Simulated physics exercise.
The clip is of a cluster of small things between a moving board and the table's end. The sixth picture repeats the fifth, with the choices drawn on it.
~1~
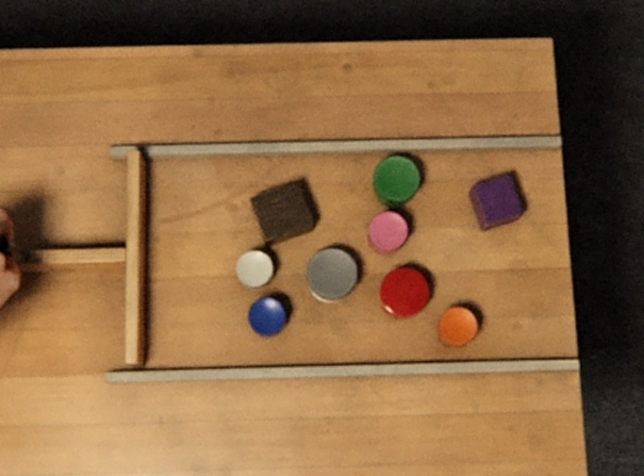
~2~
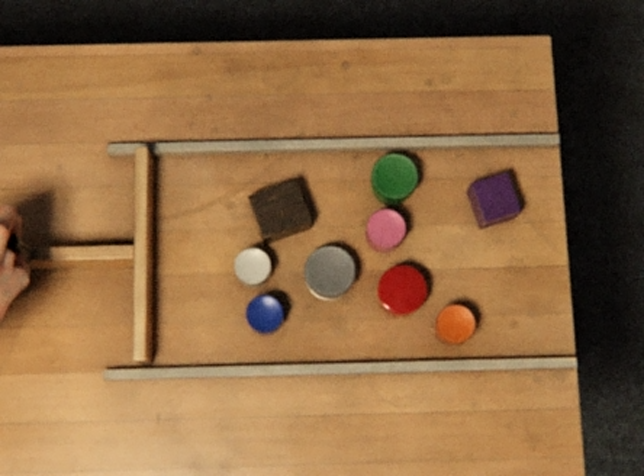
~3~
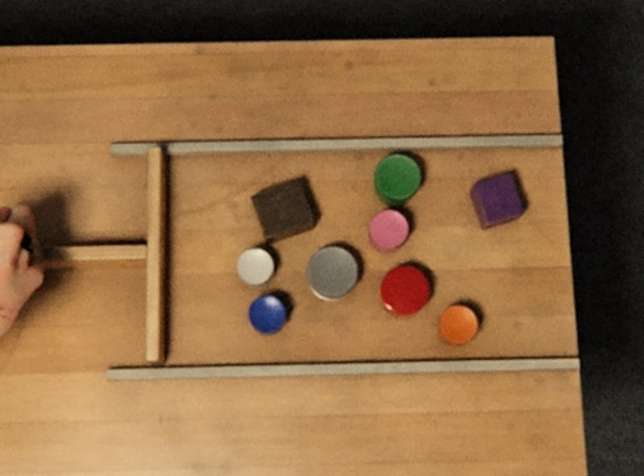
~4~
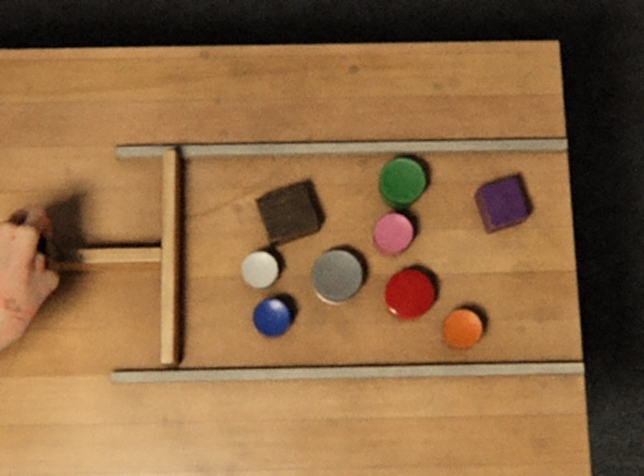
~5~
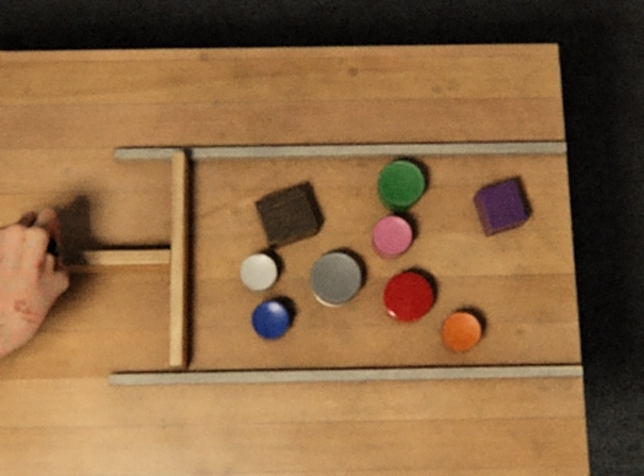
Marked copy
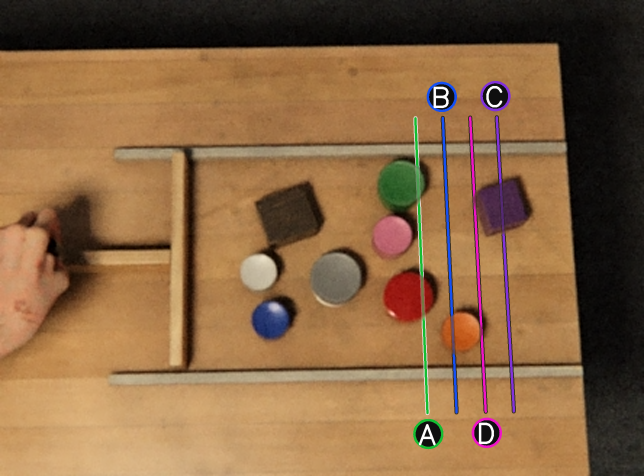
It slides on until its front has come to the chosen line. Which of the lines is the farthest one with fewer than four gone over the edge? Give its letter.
The farthest such stop is C.
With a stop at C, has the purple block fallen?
Yes.
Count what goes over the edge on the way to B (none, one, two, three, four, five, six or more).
By then, none.
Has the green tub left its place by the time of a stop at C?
By then, yes.
On the marked copy, A at (421, 261); B at (449, 261); C at (505, 260); D at (478, 260).
Taking C. A third of the way, board (296, 254); blue jar (322, 321); black block (328, 220).
Two thirds of the way, board (416, 252); purple block (522, 205); orange tub (510, 348).
When it is over, board (507, 251); pink tub over the edge; purple block over the edge; three fallen.
As for the rest, A is within the limit but short; B is within the limit but short; D is within the limit but short.
